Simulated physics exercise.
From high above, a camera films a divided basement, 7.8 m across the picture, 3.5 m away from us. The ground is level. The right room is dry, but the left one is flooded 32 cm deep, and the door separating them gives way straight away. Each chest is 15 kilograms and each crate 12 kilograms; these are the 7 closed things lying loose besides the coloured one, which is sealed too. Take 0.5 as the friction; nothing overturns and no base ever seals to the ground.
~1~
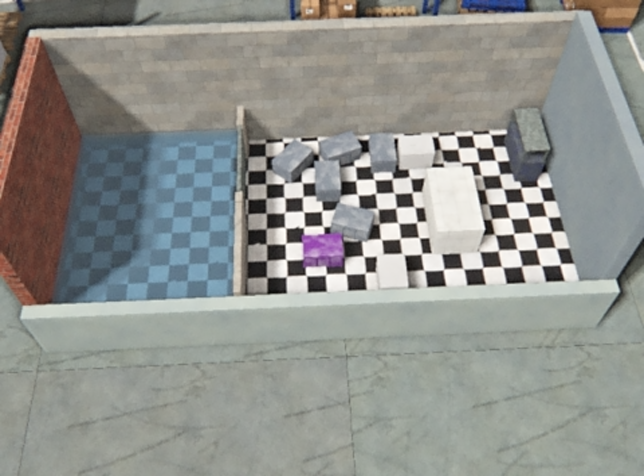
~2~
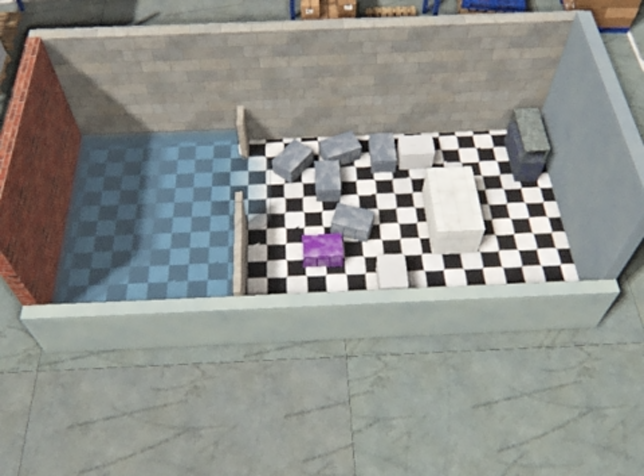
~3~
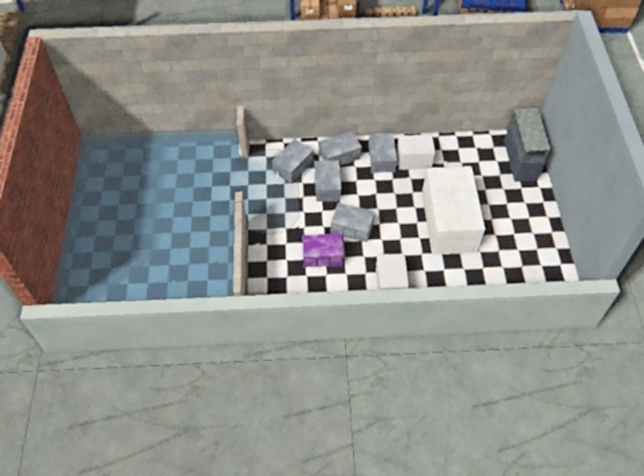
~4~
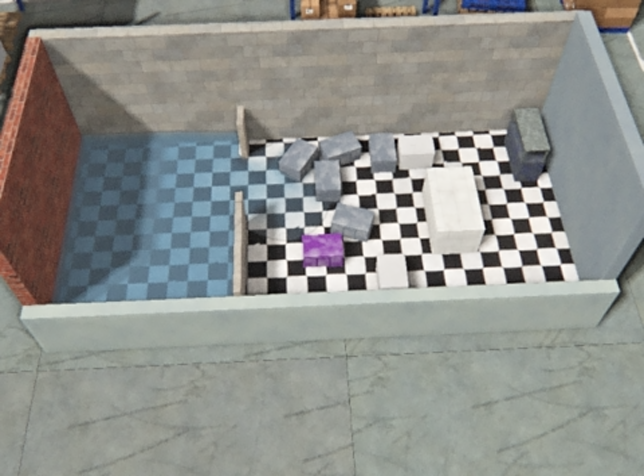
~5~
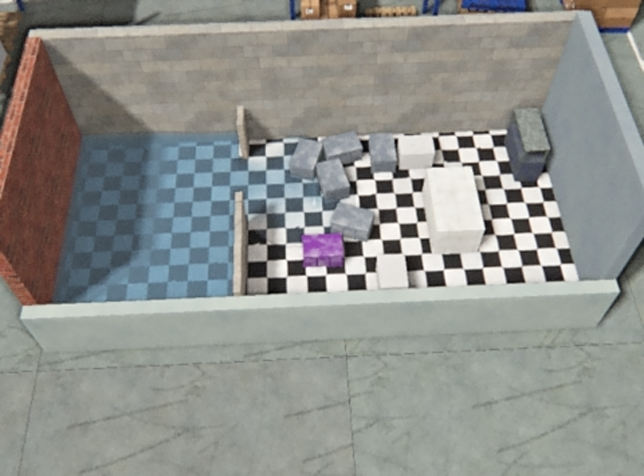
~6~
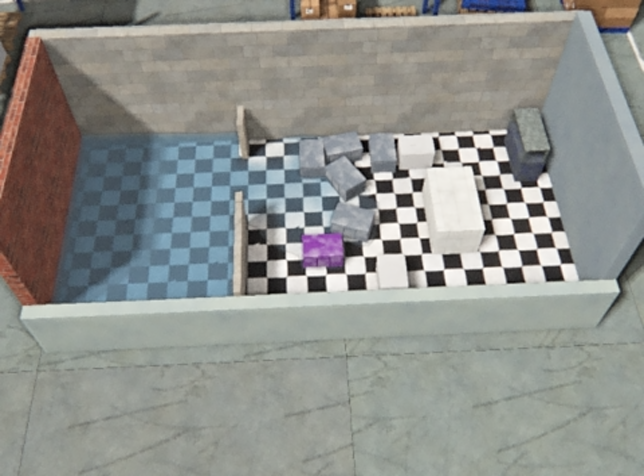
Water spreads through a gap into the right room and pushes two grey blocks rightward.
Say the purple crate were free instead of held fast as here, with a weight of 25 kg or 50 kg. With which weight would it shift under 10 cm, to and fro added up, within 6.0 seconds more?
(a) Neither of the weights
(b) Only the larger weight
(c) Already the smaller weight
The answer is c.
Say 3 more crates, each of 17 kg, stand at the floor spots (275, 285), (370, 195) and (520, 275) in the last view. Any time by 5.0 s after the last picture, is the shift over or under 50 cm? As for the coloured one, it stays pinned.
Taking them in order, the first is below the mark, the second above the mark and the third below the mark.
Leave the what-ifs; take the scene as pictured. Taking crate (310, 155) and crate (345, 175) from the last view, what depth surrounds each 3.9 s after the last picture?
Depth approx. 14 cm / 12 cm.
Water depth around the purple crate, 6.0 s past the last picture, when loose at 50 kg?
Close to 5 cm deep.
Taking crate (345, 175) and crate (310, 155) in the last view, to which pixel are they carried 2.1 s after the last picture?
I'd say close to (420, 162) and close to (379, 162).
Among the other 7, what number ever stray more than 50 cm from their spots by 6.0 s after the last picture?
7.
Then, 0.4 s after the last picture the purple crate would be 0 cm from its start with 25 kg and 0 cm from its start with 50 kg; 3 cm of water round it then.
Then, 2.1 s after the last picture the purple crate would be 0 cm from its start with 25 kg and 0 cm from its start with 50 kg; 2 cm of water round it then.
Then, 3.9 s after the last picture the purple crate would be 0 cm from its start with 25 kg and 0 cm from its start with 50 kg; 4 cm of water round it then.
Then, 6.0 s after the last picture the purple crate would be 0 cm from its start with 25 kg and 0 cm from its start with 50 kg; 5 cm of water round it then.
